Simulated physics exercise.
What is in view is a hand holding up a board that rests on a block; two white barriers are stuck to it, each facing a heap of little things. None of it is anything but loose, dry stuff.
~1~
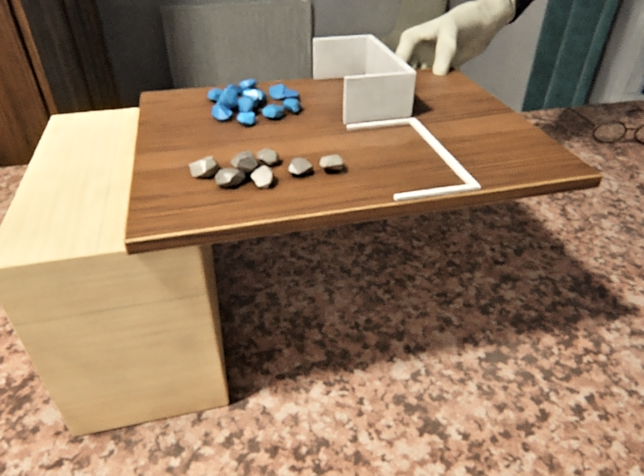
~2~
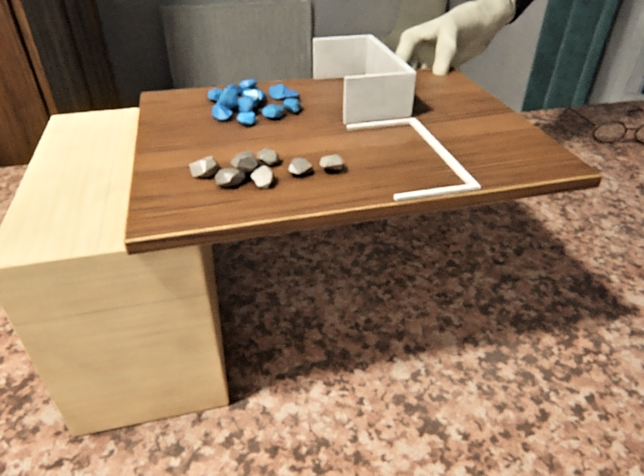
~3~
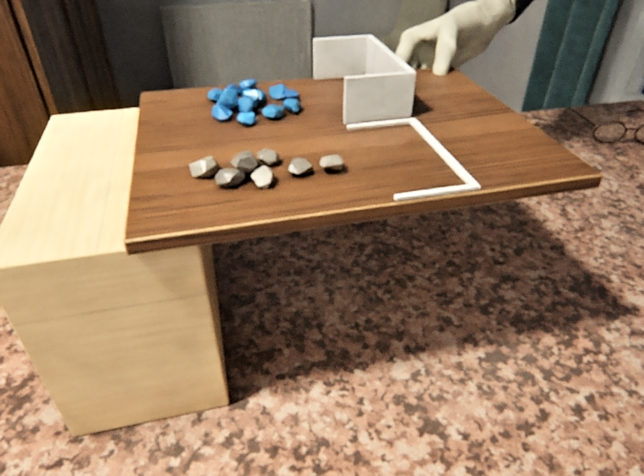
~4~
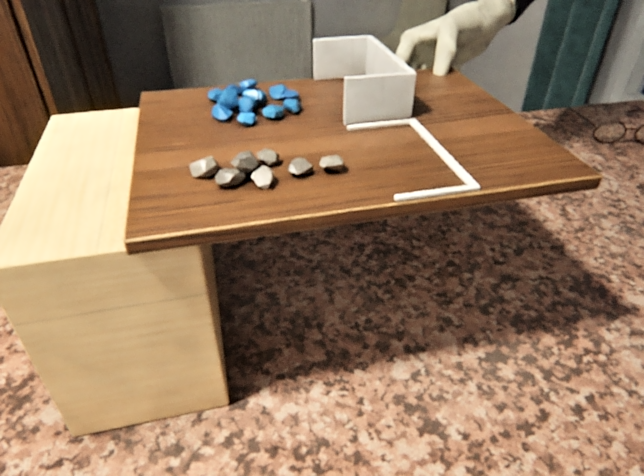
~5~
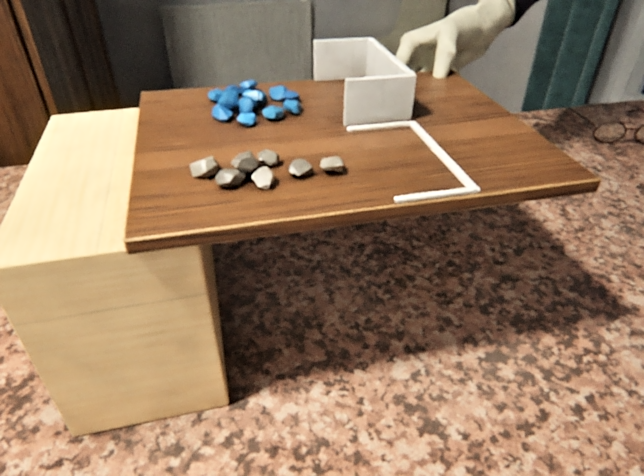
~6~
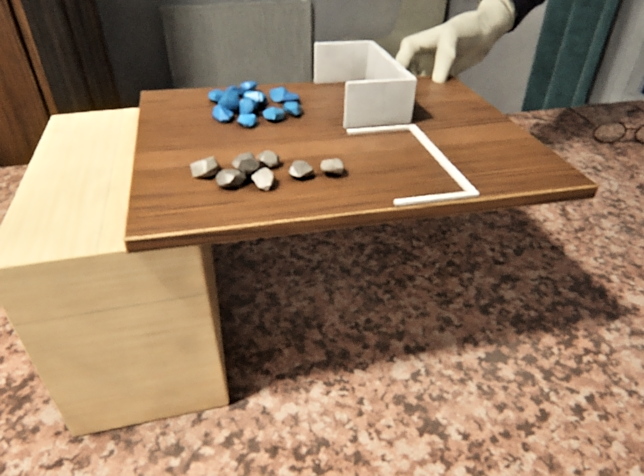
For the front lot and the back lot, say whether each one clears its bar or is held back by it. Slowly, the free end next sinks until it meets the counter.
As I see it, I expect the front lot to end up beyond its barrier; I expect the back lot to be kept back by its barrier.
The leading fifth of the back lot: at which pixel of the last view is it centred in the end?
About (339, 187).
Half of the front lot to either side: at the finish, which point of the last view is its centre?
Its centre ends up around (501, 314).
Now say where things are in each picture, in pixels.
Held end of the board (582, 177), level; block (136, 253), tall, over half the board's length; front lot (245, 164), a few bits of gravel; back lot (250, 99), a few aquarium stones; front bar (440, 150), much lower than a piece; back bar (387, 73), taller than the pieces, in the first frame.
Held end of the board (582, 177), level; back lot (250, 99), in the second frame.
Held end of the board (582, 177), level; front lot (245, 164), in the third frame.
Held end of the board (581, 178), level; back lot (251, 99), in the fourth frame.
Held end of the board (580, 181), down by 1°; front lot (245, 164), in the fifth frame.
Held end of the board (578, 187), down by 2°; block (136, 253); front lot (246, 165), not moving; back lot (251, 101), not moving; front bar (440, 157); back bar (388, 80), in the sixth frame.
Then, 0.98 s later than the last frame, board sloping at 20°; front lot where it was; back lot where it was.
Then, 1.84 s later than the last frame, board sloping at 36°; front lot roughly half past its bar; back lot has reached its bar.
Then, 2.58 s later than the last frame, board resting at 39°; front lot the larger part past its bar; back lot has reached its bar.
When it is over, board resting at 39°; front lot the larger part past its bar; back lot gathered behind its bar.
